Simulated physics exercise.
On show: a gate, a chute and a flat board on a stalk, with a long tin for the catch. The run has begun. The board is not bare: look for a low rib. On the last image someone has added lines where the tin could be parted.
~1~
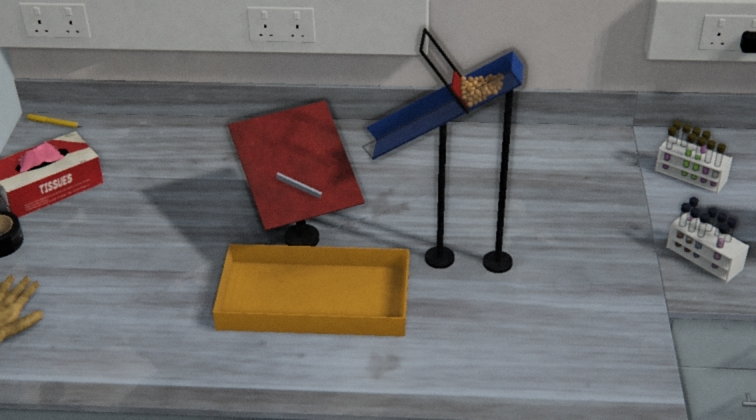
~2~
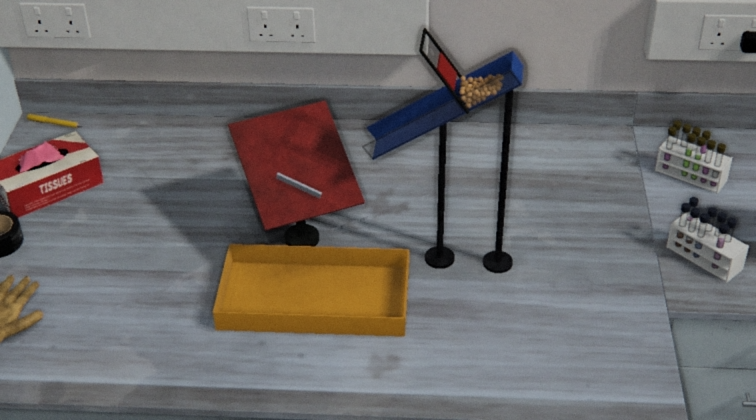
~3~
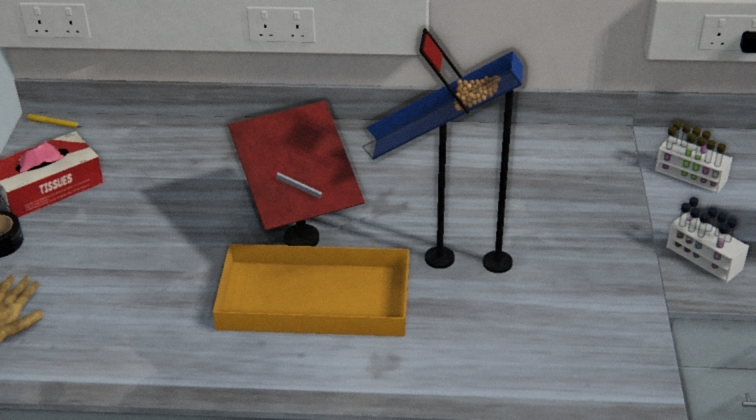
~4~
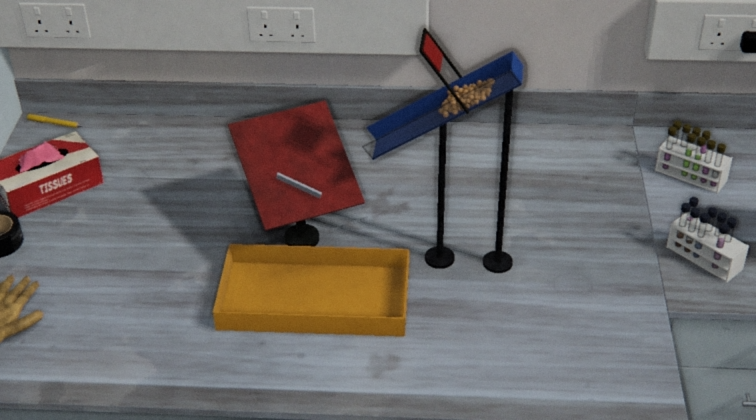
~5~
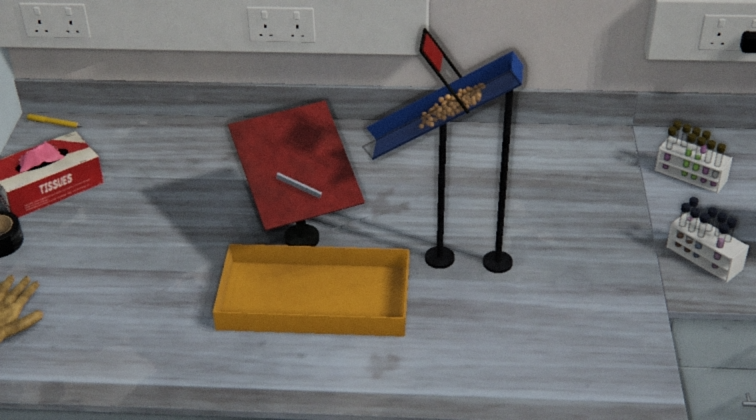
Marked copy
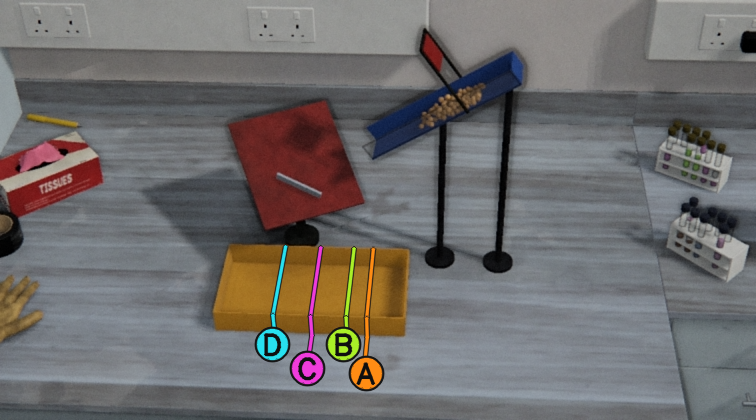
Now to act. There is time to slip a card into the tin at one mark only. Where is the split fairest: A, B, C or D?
Go for B.
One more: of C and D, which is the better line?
That would be C.
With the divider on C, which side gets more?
Right.
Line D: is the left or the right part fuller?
More lands on the right.
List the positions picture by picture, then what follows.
The first picture shows load behind the gate at (481, 89), round wooden beads; lip of the chute at (375, 150), sloping gently.
The second picture shows middle of the board at (296, 163), tilted fairly steeply; middle of its low edge at (316, 216); of its high edge at (277, 112).
The third picture shows front corners of the tin at (214, 312) and (404, 318), empty; front of the load at (457, 102).
The fourth picture shows middle of the load at (465, 97); its front at (443, 111), about a quarter of the way to the lip; rib from (277, 173) to (321, 194).
The fifth picture shows middle of the load at (450, 103); its front at (422, 126), about half of the way to the lip.
On the marked copy, line A crosses the front rim at (366, 317); line B crosses the front rim at (346, 316); line C crosses the front rim at (310, 315); line D crosses the front rim at (272, 314).
With A, of what is caught, most on the left of the divider, about a quarter on the right.
With B, of what is caught, about half on the left of the divider, about half on the right.
With C, of what is caught, about a quarter on the left of the divider, most on the right.
With D, of what is caught, a small part on the left of the divider, nearly all on the right.
